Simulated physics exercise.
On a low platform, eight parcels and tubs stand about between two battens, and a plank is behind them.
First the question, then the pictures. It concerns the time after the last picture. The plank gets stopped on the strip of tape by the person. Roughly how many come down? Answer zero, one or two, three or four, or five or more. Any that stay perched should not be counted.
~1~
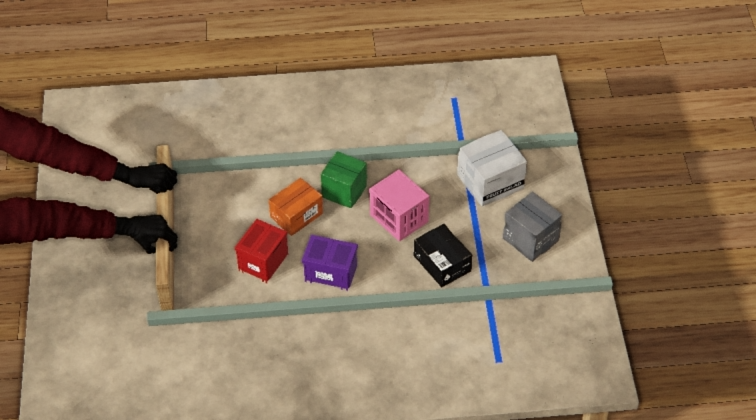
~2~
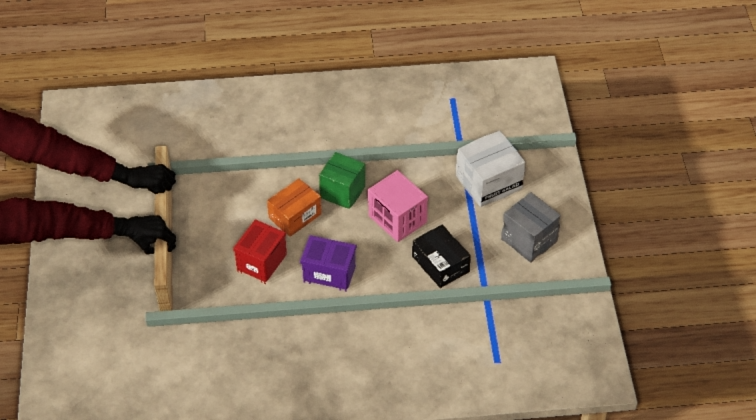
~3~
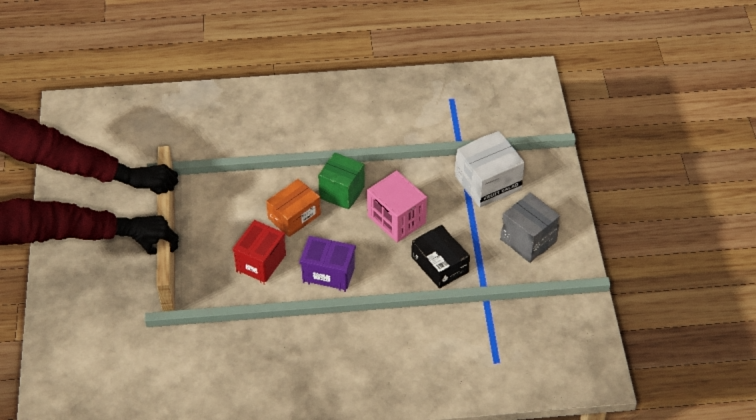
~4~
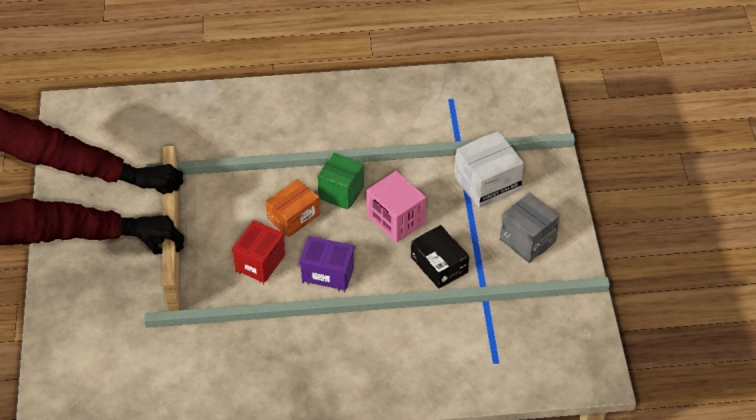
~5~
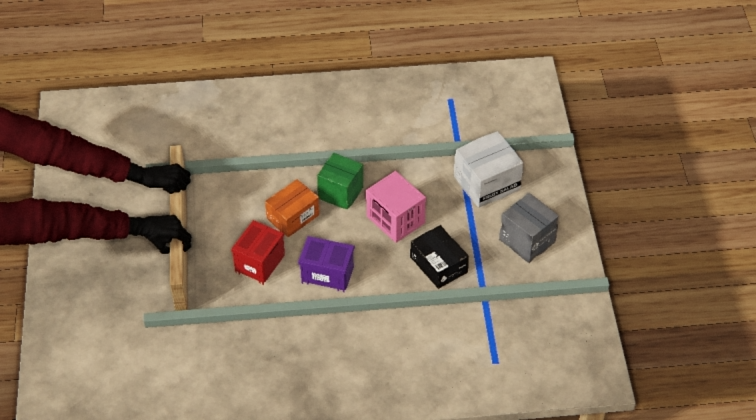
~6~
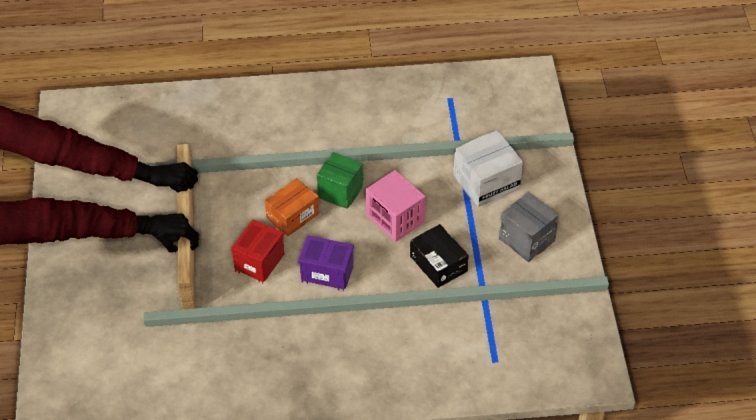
Zero.
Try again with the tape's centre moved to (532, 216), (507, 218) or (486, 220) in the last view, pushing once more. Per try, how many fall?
In order, the counts are 2, 1 and 0.
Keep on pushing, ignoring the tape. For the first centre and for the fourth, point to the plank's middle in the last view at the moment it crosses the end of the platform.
(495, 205) and (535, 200).
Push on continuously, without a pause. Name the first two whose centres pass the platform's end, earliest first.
The grey box leads and the white parcel comes second.
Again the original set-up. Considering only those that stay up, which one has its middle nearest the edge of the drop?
The grey box, it is.
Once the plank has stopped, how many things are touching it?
So the total is 4.
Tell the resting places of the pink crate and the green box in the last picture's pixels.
About (525, 201), and the other about (479, 154).
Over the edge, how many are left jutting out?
The count is 0.
Soon after, none off yet; grey box at rest near (529, 227); white parcel at rest near (488, 168); black parcel at rest near (439, 256).
Then, none off yet; grey box at rest near (529, 227); white parcel moved a little near (497, 165); black parcel moved about its own width near (477, 258).
At rest, the number that fall off is zero.
